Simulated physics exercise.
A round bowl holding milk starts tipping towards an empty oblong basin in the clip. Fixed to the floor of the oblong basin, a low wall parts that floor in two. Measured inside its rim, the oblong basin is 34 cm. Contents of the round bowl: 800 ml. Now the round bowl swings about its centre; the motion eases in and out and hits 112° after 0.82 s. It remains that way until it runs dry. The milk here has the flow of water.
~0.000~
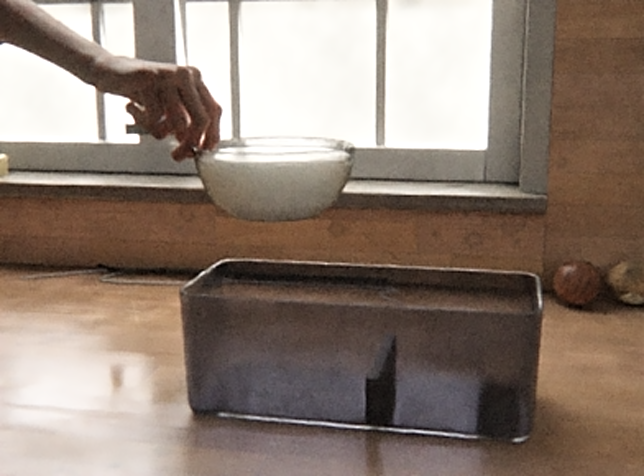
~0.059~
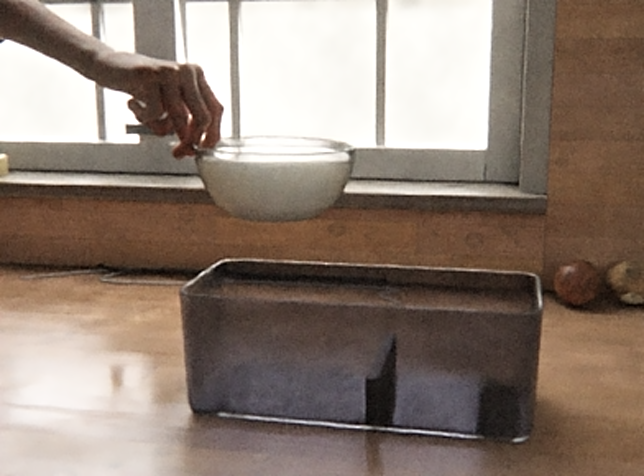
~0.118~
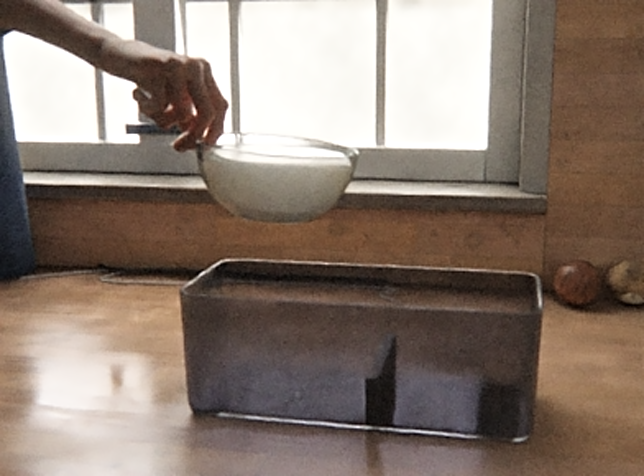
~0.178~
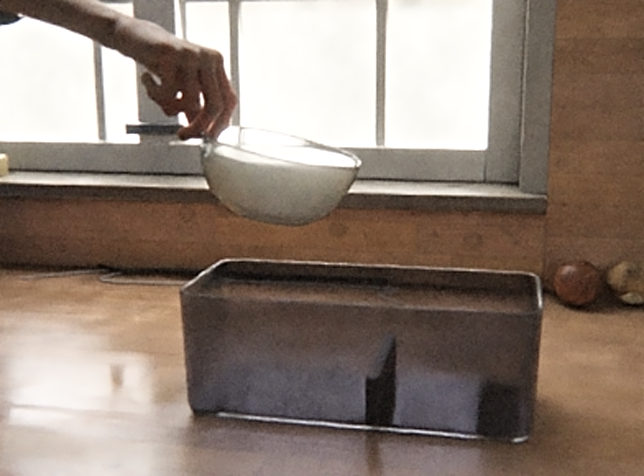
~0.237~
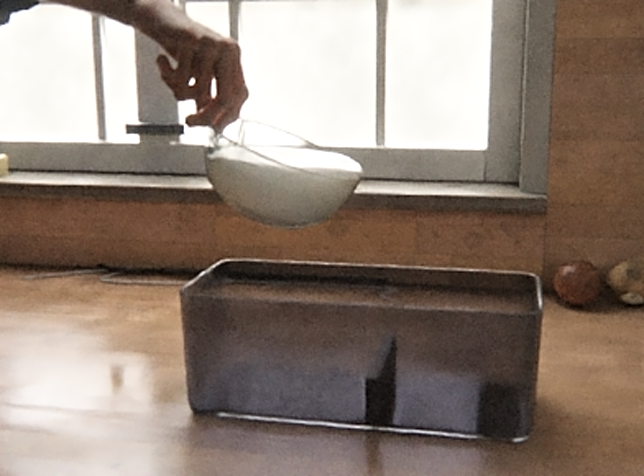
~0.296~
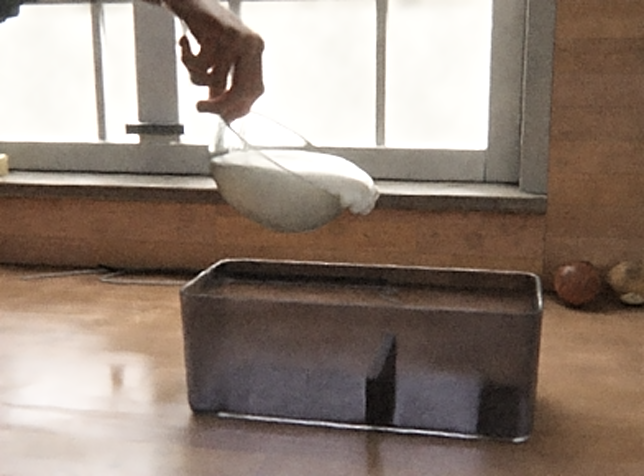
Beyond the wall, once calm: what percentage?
66 out of 100.
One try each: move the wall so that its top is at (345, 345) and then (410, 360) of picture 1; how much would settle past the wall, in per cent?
85 per cent first, 35 per cent second.
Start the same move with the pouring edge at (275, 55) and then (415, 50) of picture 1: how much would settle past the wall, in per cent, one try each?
I'd expect close to 15 per cent and then close to 80 per cent.
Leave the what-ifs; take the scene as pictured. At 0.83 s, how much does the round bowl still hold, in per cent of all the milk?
0 per cent or thereabouts.
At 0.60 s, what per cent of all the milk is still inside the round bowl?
Remaining: Near 10 % of the total.
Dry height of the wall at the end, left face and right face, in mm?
Left roughly 38 mm; right roughly 22 mm.
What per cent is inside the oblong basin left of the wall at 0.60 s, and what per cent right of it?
Lab note: Left near 14 %, right near 58.
After 0.60 s the tilt is 94° and 11 per cent is still to pour, 14 is left of the wall and 58 right of it.
After 0.83 s the tilt is 112° and 0 per cent is still to pour, 34 is left of the wall and 65 right of it.
After 1.06 s the tilt is 112° and 0 per cent is still to pour, 33 is left of the wall and 65 right of it.
After 1.32 s the tilt is 112° and 0 per cent is still to pour, 33 is left of the wall and 66 right of it.
In the end 33 per cent lies left of the wall, 66 right of it and 1 outside.
